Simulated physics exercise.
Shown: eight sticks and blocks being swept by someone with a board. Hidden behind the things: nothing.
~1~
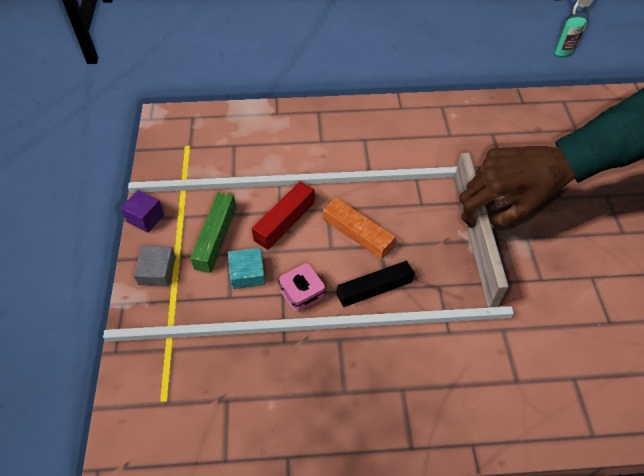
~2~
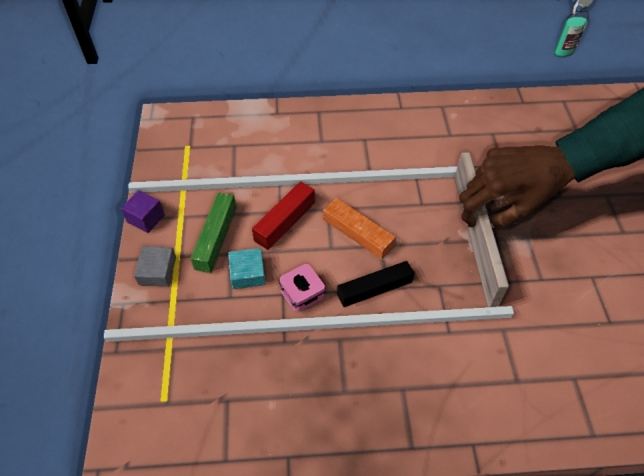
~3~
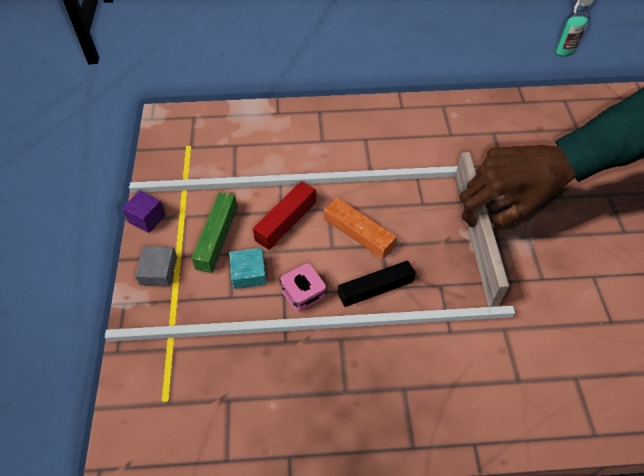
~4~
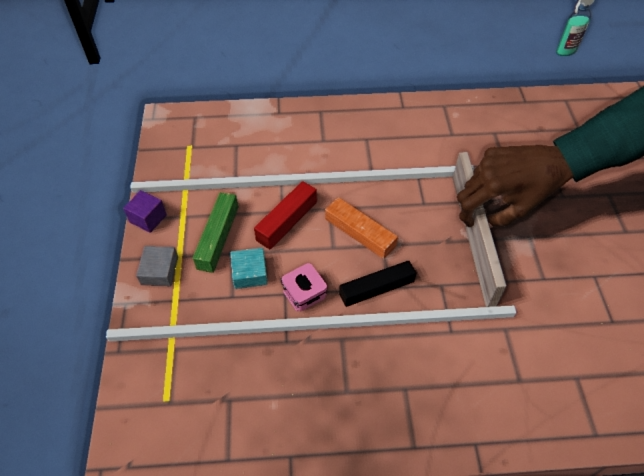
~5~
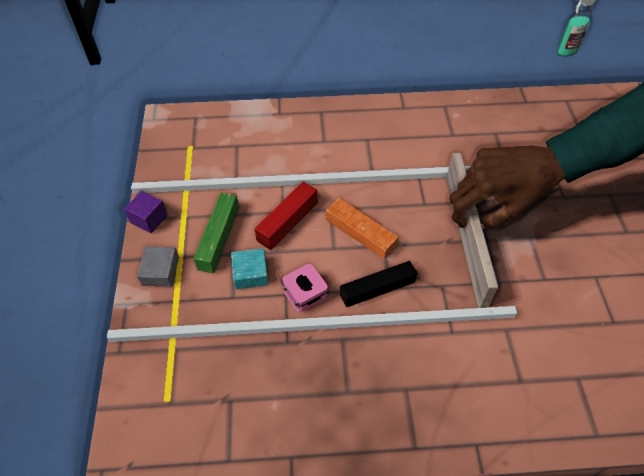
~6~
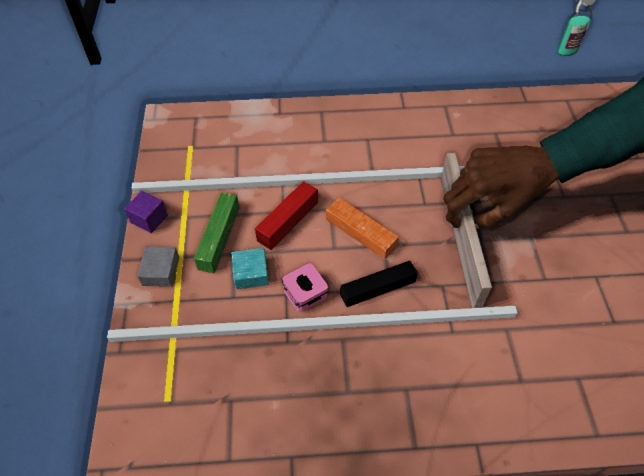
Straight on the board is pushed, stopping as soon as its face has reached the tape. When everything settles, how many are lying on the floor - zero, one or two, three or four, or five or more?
Off the edge: Three or four.
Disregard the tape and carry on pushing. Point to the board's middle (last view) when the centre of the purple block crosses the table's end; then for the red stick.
Approx. (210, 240) / approx. (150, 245) for the other.
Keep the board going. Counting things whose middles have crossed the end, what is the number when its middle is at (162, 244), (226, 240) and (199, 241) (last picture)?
The numbers are 4, 0 and 2.
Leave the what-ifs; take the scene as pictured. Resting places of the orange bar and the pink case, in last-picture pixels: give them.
You'll see the orange bar at (170, 236), with the pink case at (136, 281).
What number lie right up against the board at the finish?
All in all, 2.
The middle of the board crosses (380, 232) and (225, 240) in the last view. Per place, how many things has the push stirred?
The number moved is 3 and then 8.
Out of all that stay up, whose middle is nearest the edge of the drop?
That's the turquoise block.
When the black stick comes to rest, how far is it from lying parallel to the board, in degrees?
The angle comes out near 60 degrees.
Soon after, none off yet; purple block at rest near (146, 212); grey block at rest near (159, 267); green bar at rest near (218, 232).
Then, none off yet; purple block at rest near (146, 212); grey block at rest near (159, 267); green bar moving near (214, 231).
Further on, none off yet; purple block moving near (138, 210); grey block moved about its own width near (126, 271); green bar moved about its own width near (156, 222).
At rest, the number that fall off is three or four; fallen, green bar, grey block and purple block.
